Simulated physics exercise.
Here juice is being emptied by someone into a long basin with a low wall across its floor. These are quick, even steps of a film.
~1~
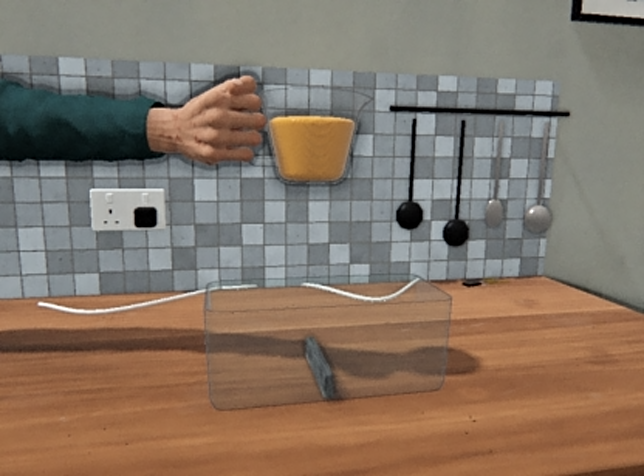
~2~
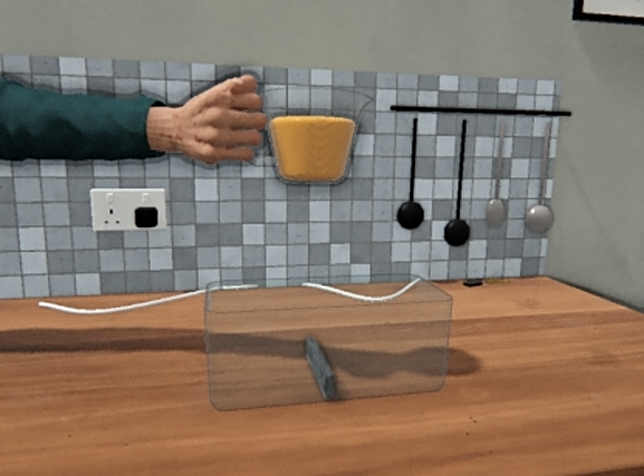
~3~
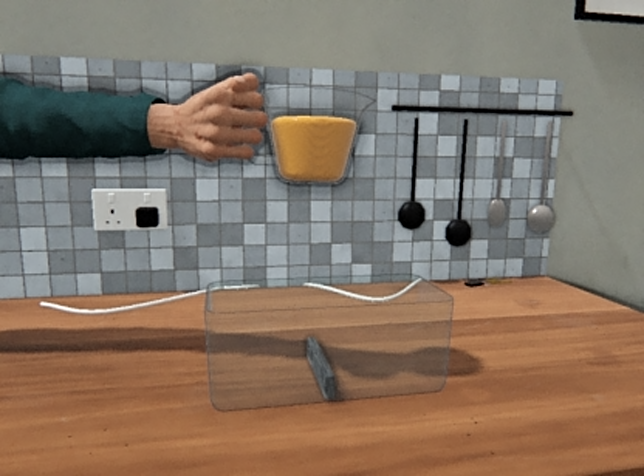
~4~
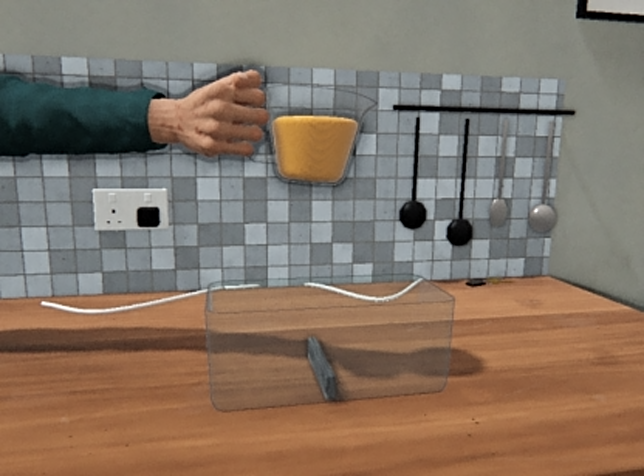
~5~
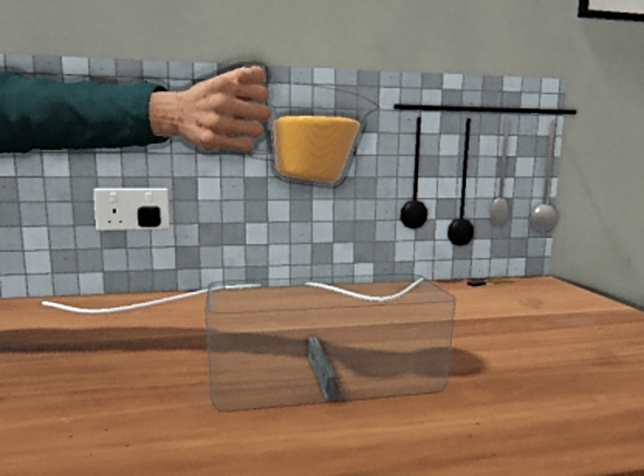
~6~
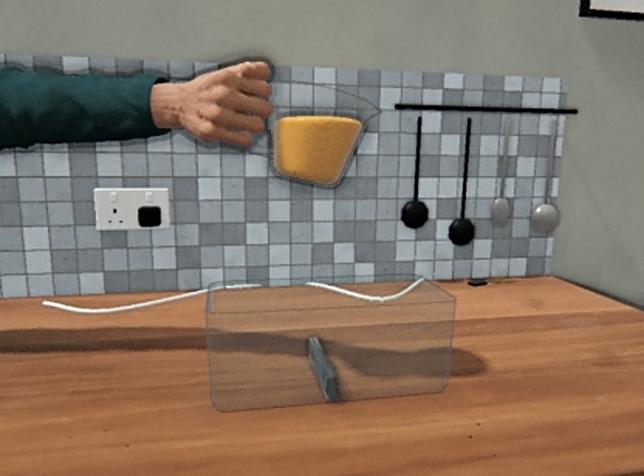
A hand in a green sleeve beside a glass of orange juice slowly tilting rightward above a clear basin on a wooden counter.
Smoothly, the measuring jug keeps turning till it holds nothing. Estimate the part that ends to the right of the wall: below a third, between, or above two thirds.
Middling share.
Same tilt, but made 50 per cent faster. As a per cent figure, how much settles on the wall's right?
Around 45 percent ends up there.
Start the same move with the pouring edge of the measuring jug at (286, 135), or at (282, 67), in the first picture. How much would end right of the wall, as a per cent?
70 % and 80 %.
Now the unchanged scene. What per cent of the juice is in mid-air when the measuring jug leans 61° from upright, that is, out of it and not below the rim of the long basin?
Around 20 in a hundred.
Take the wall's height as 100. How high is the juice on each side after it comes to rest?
It settles around 40 on the left side and around 40 on the right side.
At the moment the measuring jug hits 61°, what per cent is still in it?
I'd put it at some 80 in a hundred.
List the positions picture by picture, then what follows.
In the first frame, it leans 0°; its right rim is at (373, 99); the juice meets the walls at (268, 120) and (352, 123); the long basin's rim runs from (206, 297) to (433, 287); the wall's top is at (319, 355).
In the second frame, it leans 0°; its right rim is at (374, 100); the juice meets the walls at (269, 121) and (352, 123).
In the third frame, it leans 2°; its right rim is at (375, 101); the juice meets the walls at (270, 120) and (354, 123).
In the fourth frame, it leans 4°; its right rim is at (378, 104); the juice meets the walls at (271, 121) and (355, 124).
In the fifth frame, it leans 8°; its right rim is at (380, 107); the juice meets the walls at (273, 120) and (357, 123).
In the sixth frame, it leans 12°; its right rim is at (382, 112); the juice meets the walls at (274, 121) and (360, 124).
A moment on, the measuring jug is tipped part way and 82 per cent is still to pour, 0 is left of the wall and 1 right of it.
Next, the measuring jug is tipped on its side and 22 per cent is still to pour, 7 is left of the wall and 43 right of it.
Then the measuring jug is tipped on its side and 1 per cent is still to pour, 40 is left of the wall and 49 right of it.
Later the measuring jug is tipped on its side and 0 per cent is still to pour, 44 is left of the wall and 50 right of it.
Finally, 44 per cent lies left of the wall, 50 right of it and 6 outside.
